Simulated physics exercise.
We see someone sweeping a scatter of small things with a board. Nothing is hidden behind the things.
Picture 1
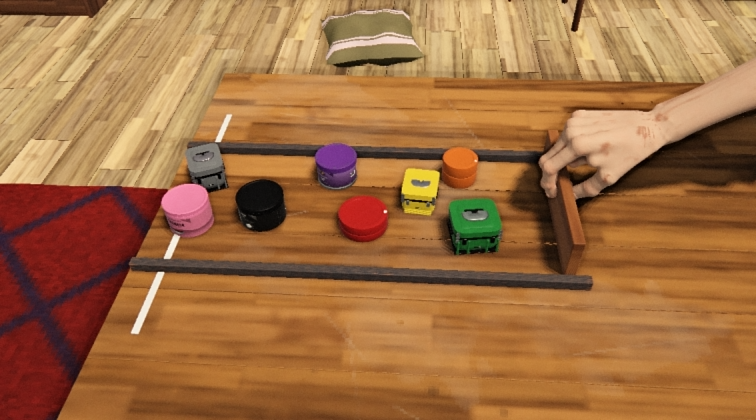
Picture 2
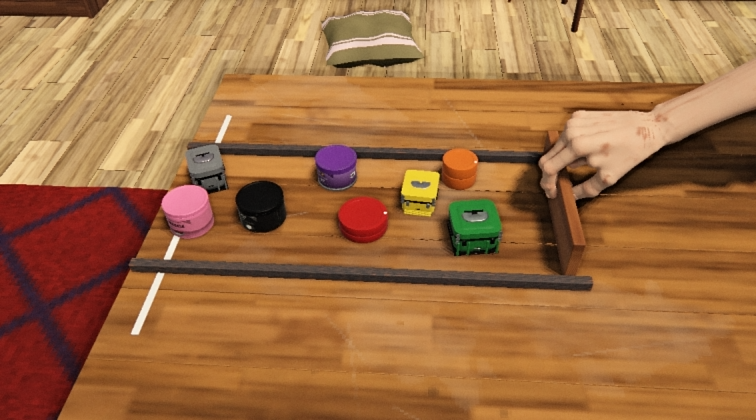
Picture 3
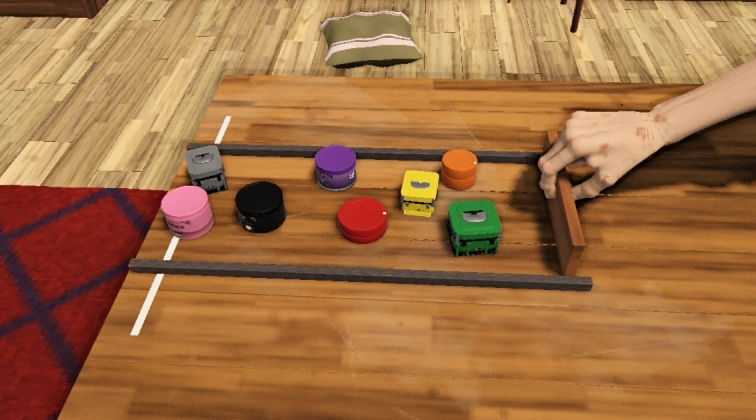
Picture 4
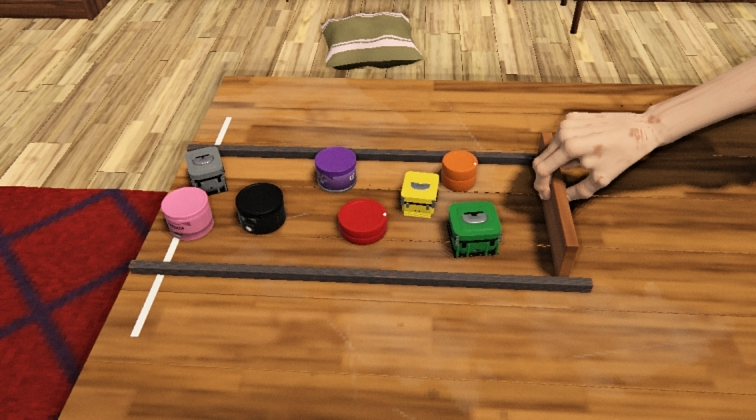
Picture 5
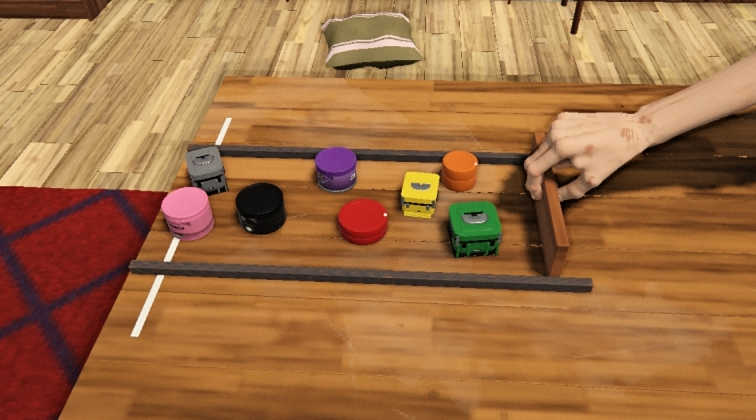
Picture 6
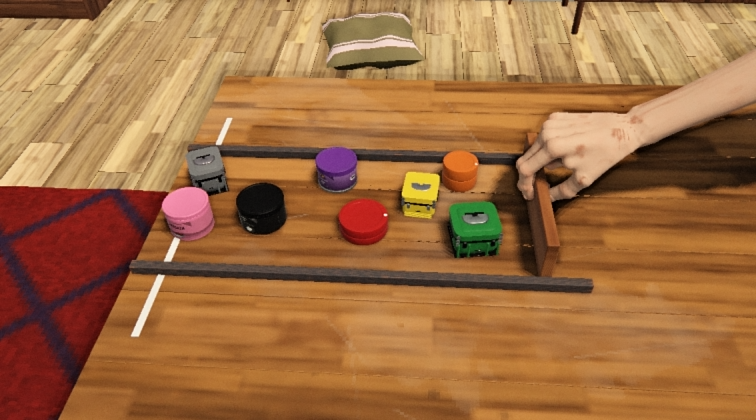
At the start, a hand grips a wooden board at the right of a table, with colourful round and square containers scattered between two dark rails and a white strip beneath them on the left. The hand then slides the board slightly left, while the containers stay essentially still, untouched by it.
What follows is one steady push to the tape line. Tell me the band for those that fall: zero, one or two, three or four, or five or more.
The number that fall off is five or more.
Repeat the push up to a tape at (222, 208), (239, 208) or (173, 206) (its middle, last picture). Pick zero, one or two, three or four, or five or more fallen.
In that order: 3 or 4; three or four; five or over.
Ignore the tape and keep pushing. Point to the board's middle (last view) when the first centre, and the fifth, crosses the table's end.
First at (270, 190), next at (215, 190).
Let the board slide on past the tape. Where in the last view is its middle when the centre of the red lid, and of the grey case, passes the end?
Near (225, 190) and (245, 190).
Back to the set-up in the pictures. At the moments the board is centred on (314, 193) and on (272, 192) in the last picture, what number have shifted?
8 and 8.
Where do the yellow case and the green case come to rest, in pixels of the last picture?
About (178, 188), and the other about (157, 216).
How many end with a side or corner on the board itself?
That makes 3.
A little later, none off yet; grey case at rest near (207, 171); pink tub at rest near (189, 214); black tub at rest near (262, 209).
Next, none off yet; grey case at rest near (207, 171); pink tub shifted a little near (175, 215); black tub shifted about its own width near (220, 200).
Later still, none off yet; grey case shifted about its own width near (177, 157); pink tub tilted well over near (118, 236); black tub shifted well along near (155, 186).
When it is over, the number that fall off is five or more; down, red lid, purple tin, black tub, pink tub and grey case.
